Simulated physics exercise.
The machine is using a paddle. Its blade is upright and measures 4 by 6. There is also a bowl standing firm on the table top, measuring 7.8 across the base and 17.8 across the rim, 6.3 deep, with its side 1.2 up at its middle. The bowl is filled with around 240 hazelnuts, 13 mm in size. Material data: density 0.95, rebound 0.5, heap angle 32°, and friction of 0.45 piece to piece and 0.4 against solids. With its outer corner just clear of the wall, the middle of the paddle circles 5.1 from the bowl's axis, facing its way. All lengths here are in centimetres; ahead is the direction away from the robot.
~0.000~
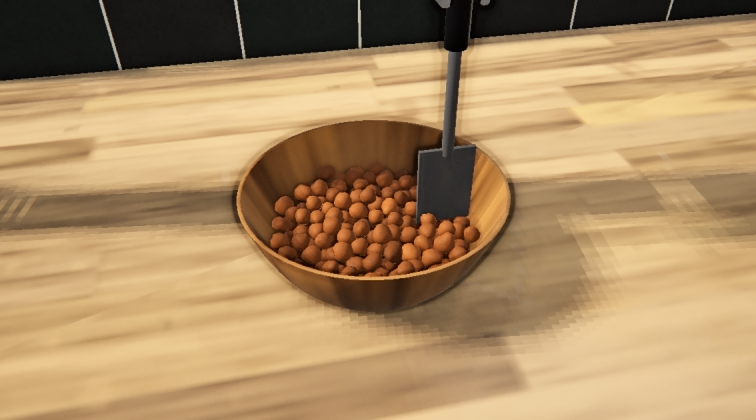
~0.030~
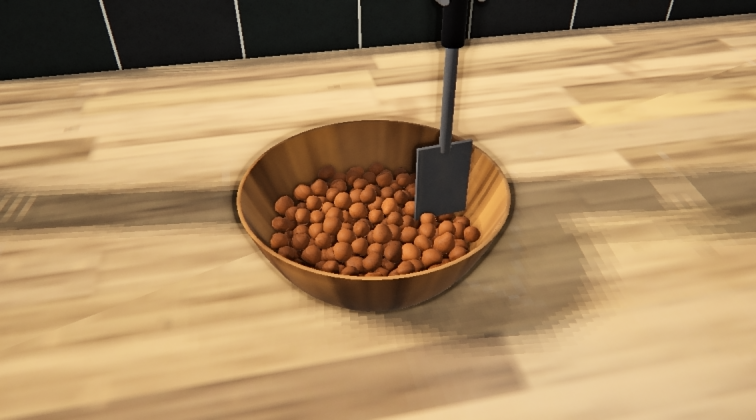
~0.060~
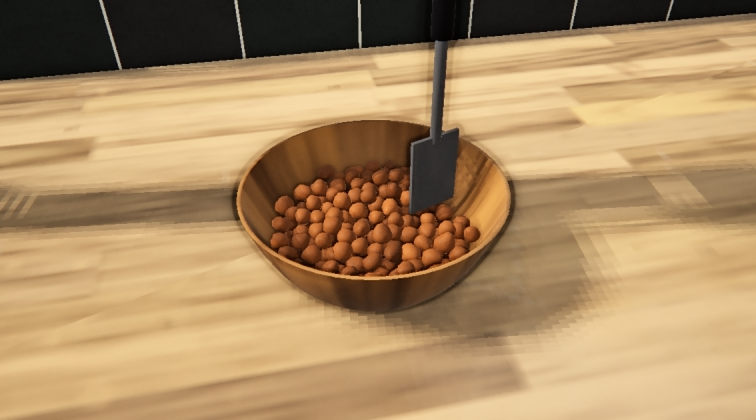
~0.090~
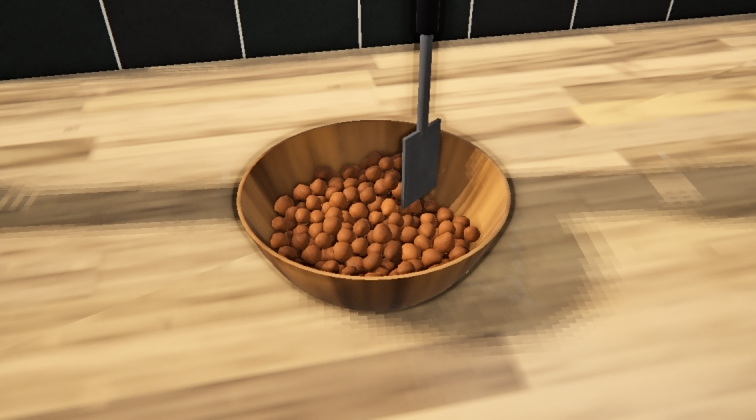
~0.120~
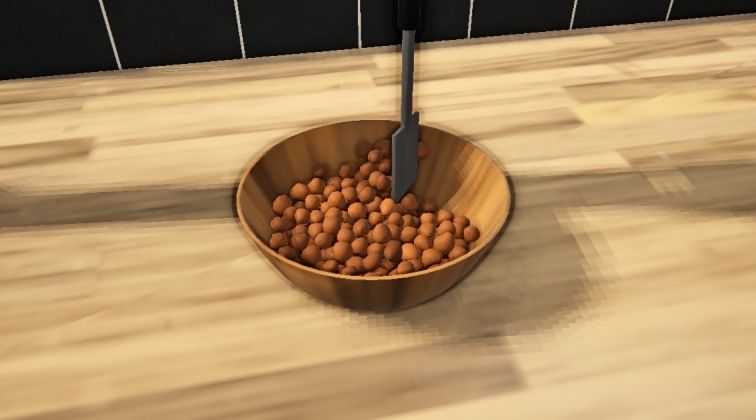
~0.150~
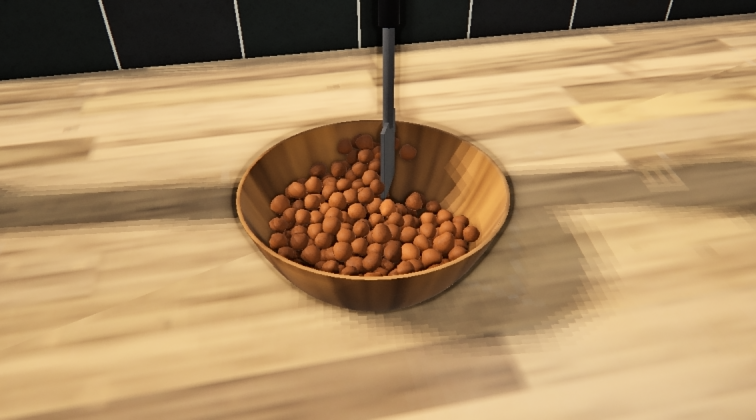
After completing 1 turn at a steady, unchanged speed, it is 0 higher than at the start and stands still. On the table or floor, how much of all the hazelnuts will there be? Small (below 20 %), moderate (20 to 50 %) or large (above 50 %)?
Small.
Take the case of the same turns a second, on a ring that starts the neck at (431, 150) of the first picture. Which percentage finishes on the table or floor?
About 10 per cent.
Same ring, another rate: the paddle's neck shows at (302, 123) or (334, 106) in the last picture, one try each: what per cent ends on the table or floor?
Well, about 35 percent the first time and about 25 percent the second.
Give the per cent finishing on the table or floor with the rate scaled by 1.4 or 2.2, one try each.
Estimates in order: Near 15 % and near 35 %.
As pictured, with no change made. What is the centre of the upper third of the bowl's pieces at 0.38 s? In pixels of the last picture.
Roughly pixel (324, 246).
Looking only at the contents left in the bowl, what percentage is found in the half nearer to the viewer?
Around 30 per cent of what the bowl keeps.
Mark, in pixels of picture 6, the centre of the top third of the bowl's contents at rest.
Looks like roughly (410, 179) to me.
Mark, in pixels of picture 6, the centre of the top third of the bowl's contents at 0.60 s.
Near (449, 224).
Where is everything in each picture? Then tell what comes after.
The paddle neck at (449, 129), 0° round; upper third of the load around (368, 219), from x 280 to 470, top at y 170; 245 in the bowl, in the first frame.
The paddle neck at (447, 125), 6° round; upper third of the load around (373, 217), from x 280 to 470, top at y 170, in the second frame.
The paddle neck at (437, 117), 20° round; upper third of the load around (373, 217), from x 280 to 470, top at y 170, in the third frame.
The paddle neck at (423, 109), 35° round; upper third of the load around (368, 216), from x 280 to 470, top at y 155, in the fourth frame.
The paddle neck at (407, 104), 50° round; upper third of the load around (364, 211), from x 280 to 470, top at y 145, in the fifth frame.
The paddle neck at (388, 101), 65° round; upper third of the load around (360, 212), from x 280 to 470, top at y 140; 245 in the bowl, in the sixth frame.
After 0.38 s, 179° round, highest piece 8 above the table; 241 in the bowl, 2 on the table or floor, 2 in flight or on the tool.
After 0.60 s, 293° round, highest piece 8 above the table; 232 in the bowl, 8 on the table or floor, 5 in flight or on the tool.
After 0.91 s, 0° round, highest piece 7 above the table; 220 in the bowl, 24 on the table or floor, 1 in flight or on the tool.
After 1.61 s, 0° round, highest piece 7 above the table; 220 in the bowl, 25 on the table or floor.
In the end, 220 in the bowl, 25 on the table or floor. That is 10 % on the table or floor.
